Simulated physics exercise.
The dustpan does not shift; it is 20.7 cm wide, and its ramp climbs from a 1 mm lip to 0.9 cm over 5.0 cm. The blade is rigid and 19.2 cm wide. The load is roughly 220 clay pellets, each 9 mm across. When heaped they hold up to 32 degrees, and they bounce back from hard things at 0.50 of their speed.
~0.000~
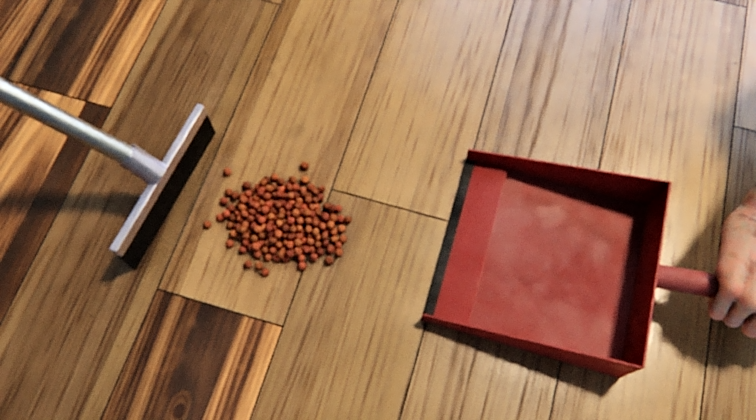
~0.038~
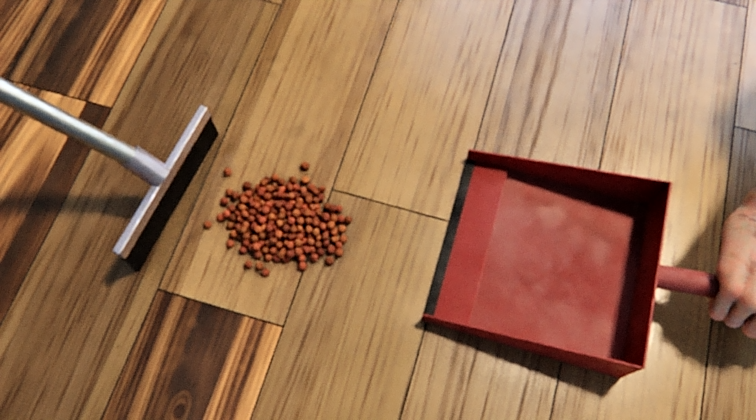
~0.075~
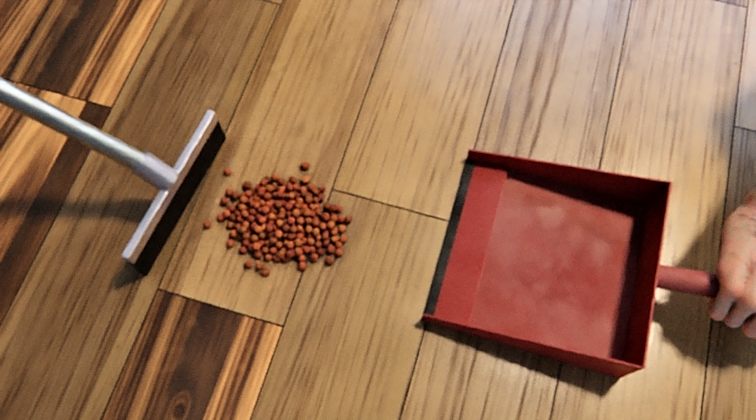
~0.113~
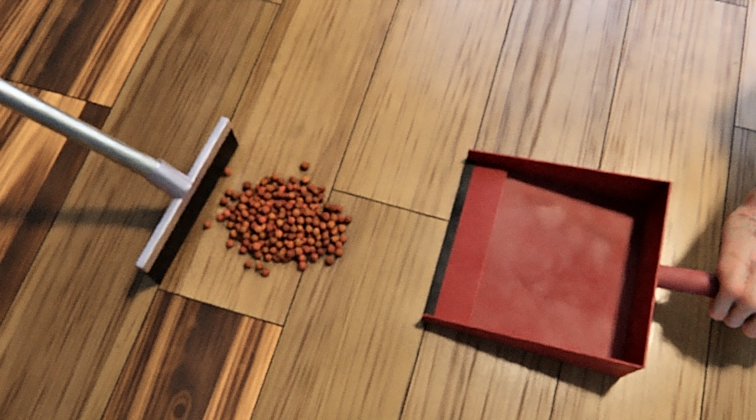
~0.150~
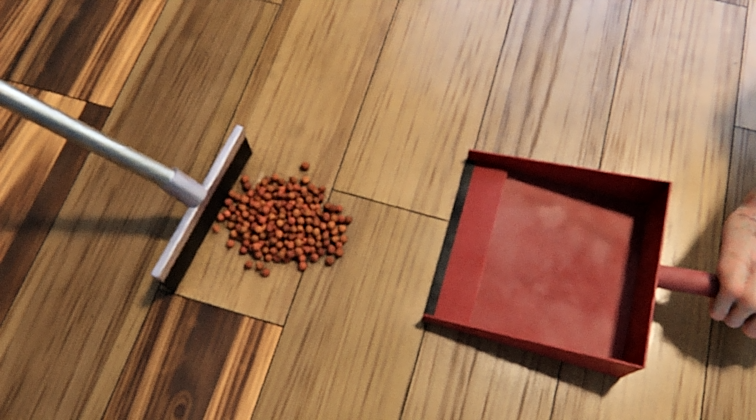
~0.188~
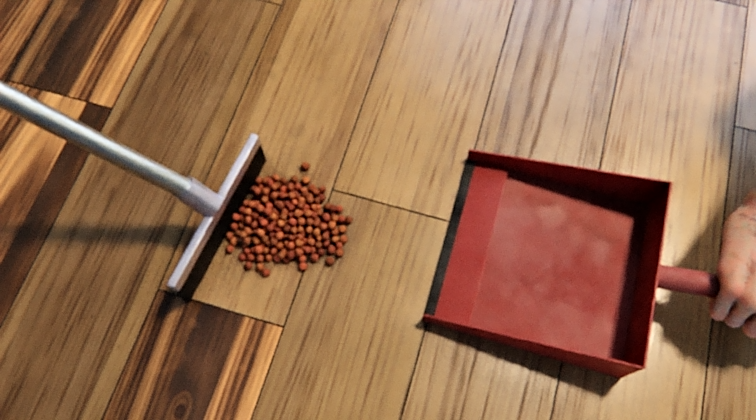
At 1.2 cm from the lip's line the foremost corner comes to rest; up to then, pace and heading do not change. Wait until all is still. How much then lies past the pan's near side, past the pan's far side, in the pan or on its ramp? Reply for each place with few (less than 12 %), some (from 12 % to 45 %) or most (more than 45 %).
Past the pan's near side - some; past the pan's far side - few; in the pan or on its ramp - some.
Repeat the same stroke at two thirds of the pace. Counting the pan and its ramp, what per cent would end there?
I'd guess it lands at about 30 per cent.
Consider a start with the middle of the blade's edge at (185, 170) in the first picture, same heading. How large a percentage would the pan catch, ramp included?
Roughly 40 percent, ramp included.
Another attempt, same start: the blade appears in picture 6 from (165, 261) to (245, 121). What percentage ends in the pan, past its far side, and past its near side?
The pan gets 50, the far side 0 and the near side 15.
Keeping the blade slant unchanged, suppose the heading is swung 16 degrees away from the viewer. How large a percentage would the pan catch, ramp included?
The pan, ramp included, would get around 50 per cent.
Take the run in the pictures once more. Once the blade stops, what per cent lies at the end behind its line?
My guess is close to 20 per cent.
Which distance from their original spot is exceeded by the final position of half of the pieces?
It comes to some 22 cm.
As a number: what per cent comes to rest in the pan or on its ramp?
35 %.
Then, at 0.40 s, middle of the blade 14 cm from the lip; 0 % over the lip, far side 0 %, near side 15 %.
Then, at 0.54 s, middle of the blade 6 cm from the lip; 0 % over the lip, far side 0 %, near side 30 %.
Then, at 0.81 s, middle of the blade 2 cm from the lip; 35 % over the lip, far side 0 %, near side 35 %.
At rest (1.4 s), near side 35 %, far side 0 %, pan 35 %, in front of the lip or behind the blade 30 %.
